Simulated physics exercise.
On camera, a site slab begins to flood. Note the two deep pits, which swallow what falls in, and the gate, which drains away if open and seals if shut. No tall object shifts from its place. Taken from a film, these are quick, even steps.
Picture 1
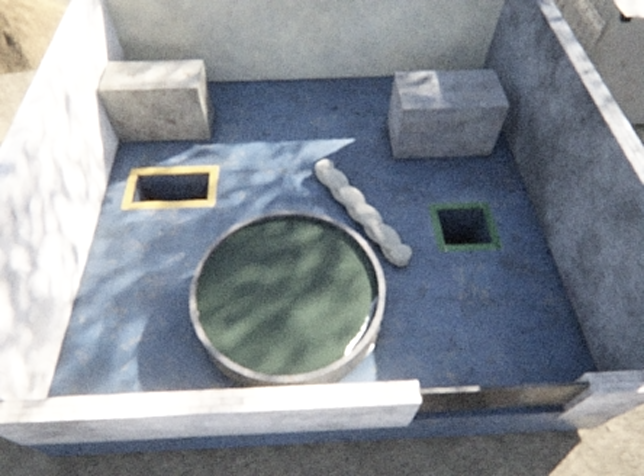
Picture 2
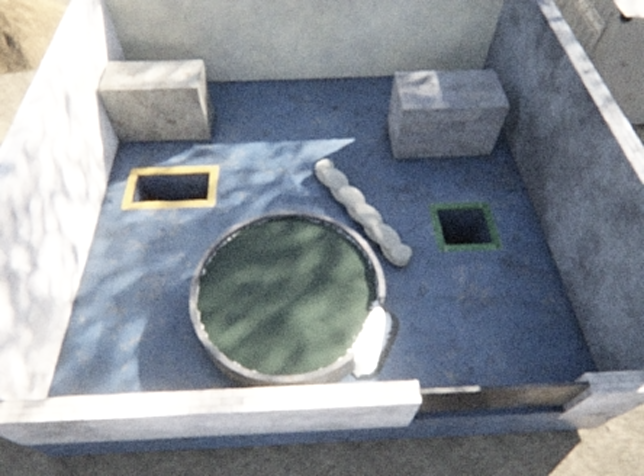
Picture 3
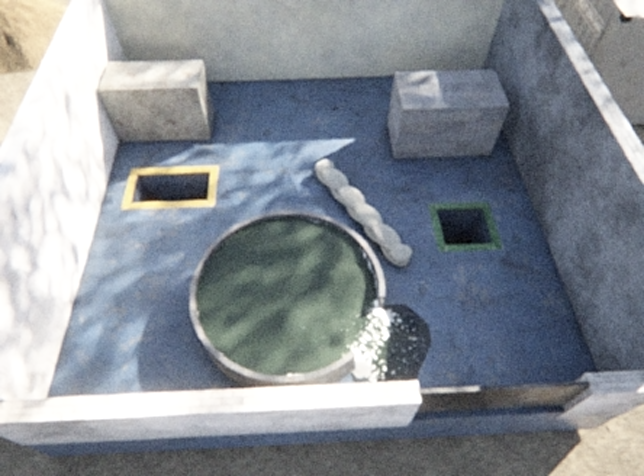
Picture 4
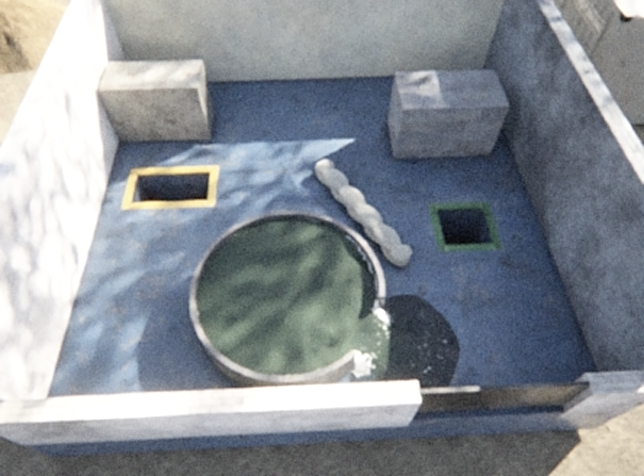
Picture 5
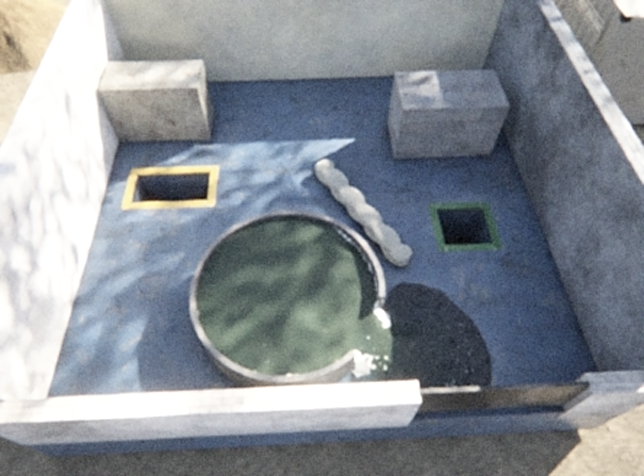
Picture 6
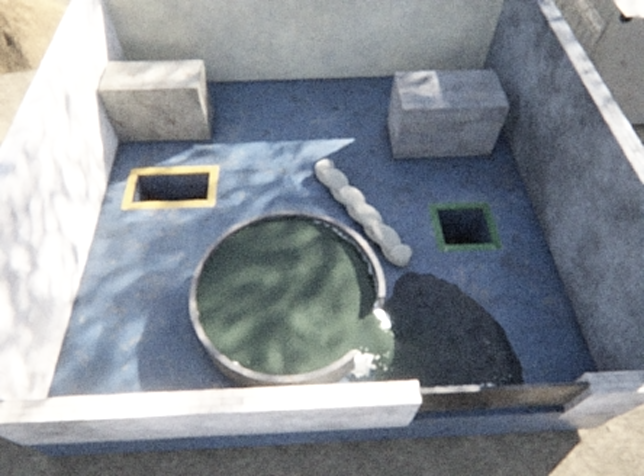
Walled blue site slab with two dark pits, green water pouring from a round pool's lower right side and spreading rightward.
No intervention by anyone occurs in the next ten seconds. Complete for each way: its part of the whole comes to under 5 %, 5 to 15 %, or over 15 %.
The gate's part comes to under 5 %; the green pit's part comes to over 15 %; the yellow pit's part comes to under 5 %.
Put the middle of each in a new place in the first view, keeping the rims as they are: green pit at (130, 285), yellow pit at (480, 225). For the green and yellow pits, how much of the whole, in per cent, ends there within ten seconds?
Green has 2 parts of a hundred and yellow has 40.
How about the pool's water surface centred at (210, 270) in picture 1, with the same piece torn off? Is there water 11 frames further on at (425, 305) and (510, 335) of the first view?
Result, points in order: Inundated; inundated.
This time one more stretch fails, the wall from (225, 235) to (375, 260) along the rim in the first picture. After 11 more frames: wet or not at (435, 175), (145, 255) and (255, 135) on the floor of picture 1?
Going point by point: Waterlogged, left unwetted, waterlogged.
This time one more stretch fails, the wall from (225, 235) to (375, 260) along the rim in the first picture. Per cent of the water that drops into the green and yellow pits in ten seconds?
The green pit gets 4 per cent and the yellow pit 25 per cent.
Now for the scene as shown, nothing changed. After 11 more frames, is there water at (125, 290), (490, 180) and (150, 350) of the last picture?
One by one: Left dry / left dry / left dry.
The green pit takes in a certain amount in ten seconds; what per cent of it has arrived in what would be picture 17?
My estimate: Close to 0 per cent.
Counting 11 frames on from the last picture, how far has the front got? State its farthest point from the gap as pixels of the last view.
I'd put it around (526, 211).
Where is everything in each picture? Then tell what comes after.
Still water in the round pool at (288, 289), in the first picture.
The front is at (383, 313), out from the gap at (369, 338), in the second picture.
The front is at a hidden place, out from the gap at (369, 338), in the third picture.
The front is at a hidden place, out from the gap at (369, 338), in the fourth picture.
Water pours out at (369, 338) and has run to a hidden place, in the fifth picture.
The front is at a hidden place, out from the gap at (369, 338), in the sixth picture.
A moment on, water covers 10 % of the floor; the gate 0 %, the green pit 0 %, the yellow pit 0 %.
Next, water covers 15 % of the floor; the gate 0 %, the green pit 0 %, the yellow pit 0 %.
Then, water covers 25 % of the floor; the gate 0 %, the green pit 2 %, the yellow pit 0 %.
Later, water covers 40 % of the floor; the gate 0 %, the green pit 10 %, the yellow pit 0 %.
In the end, water covers 65 % of the floor; the gate 0 %, the green pit 21 %, the yellow pit 0 %.
